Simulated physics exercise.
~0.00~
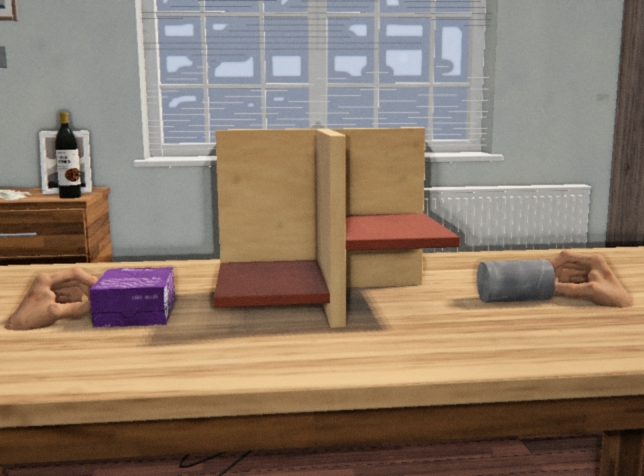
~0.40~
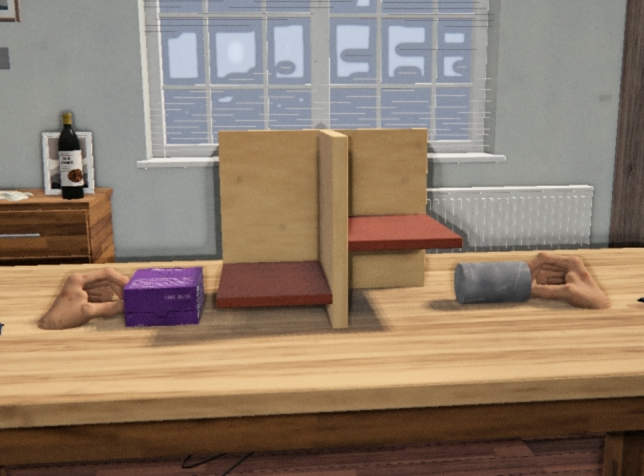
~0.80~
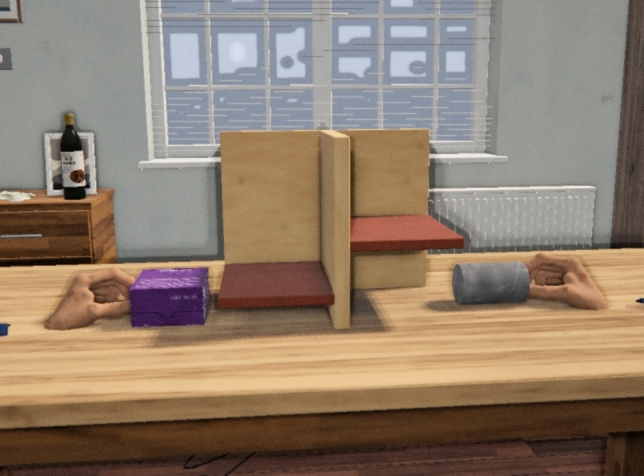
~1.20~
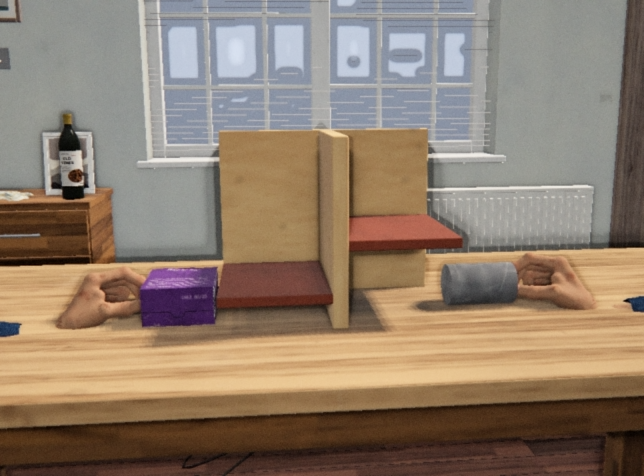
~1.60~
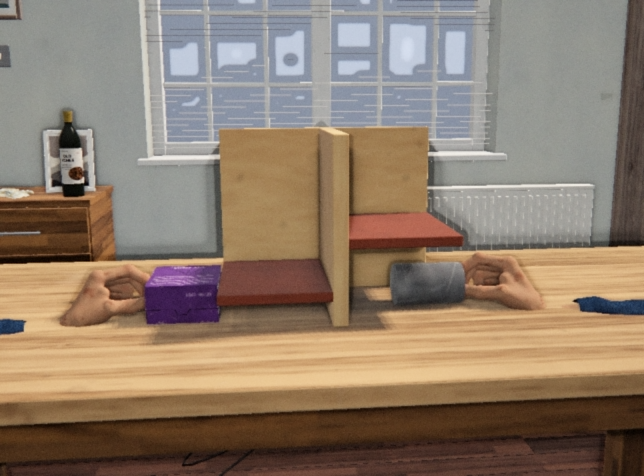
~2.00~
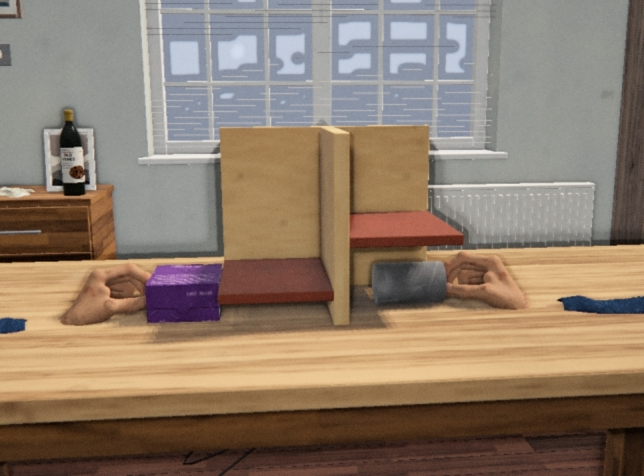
The clip shows two hands on a wooden table sliding a purple packet rightward and a grey cylinder leftward toward a stand with two red shelves; the packet stops against the lower shelf's edge, while the cylinder continues under the higher shelf.
